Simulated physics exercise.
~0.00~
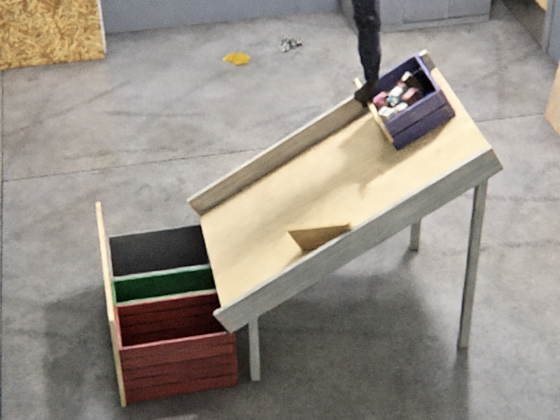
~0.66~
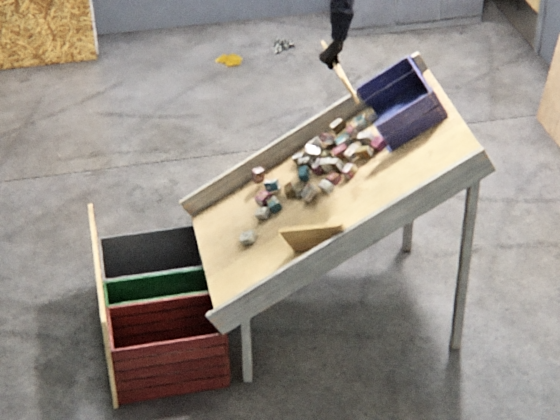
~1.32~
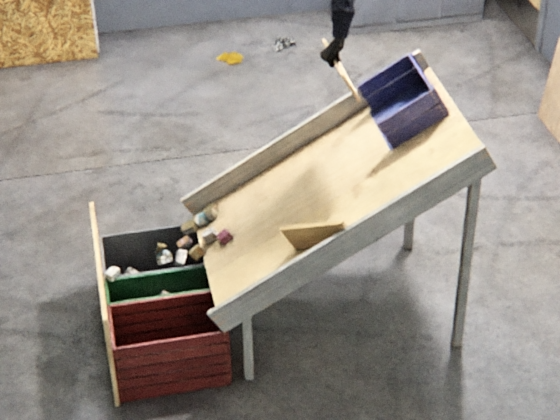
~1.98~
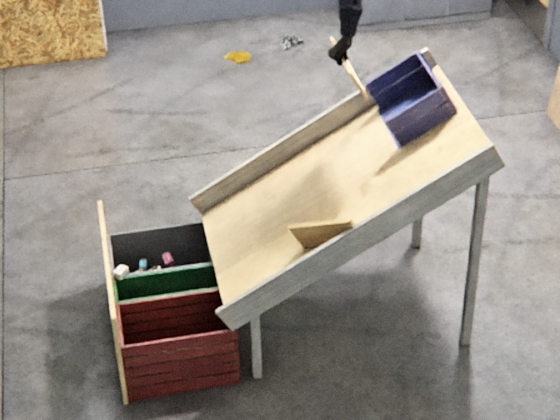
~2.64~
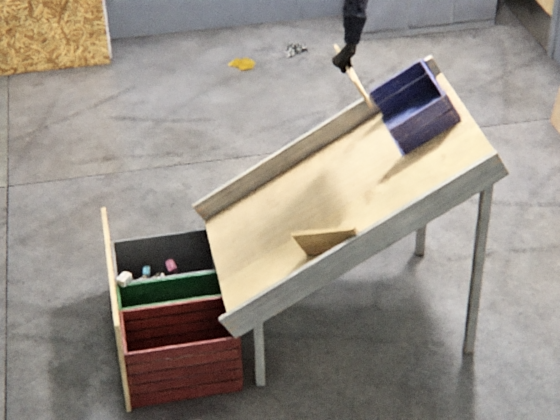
Down a sloping wooden table, small blocks tumble from a blue pen into grey and green bins.
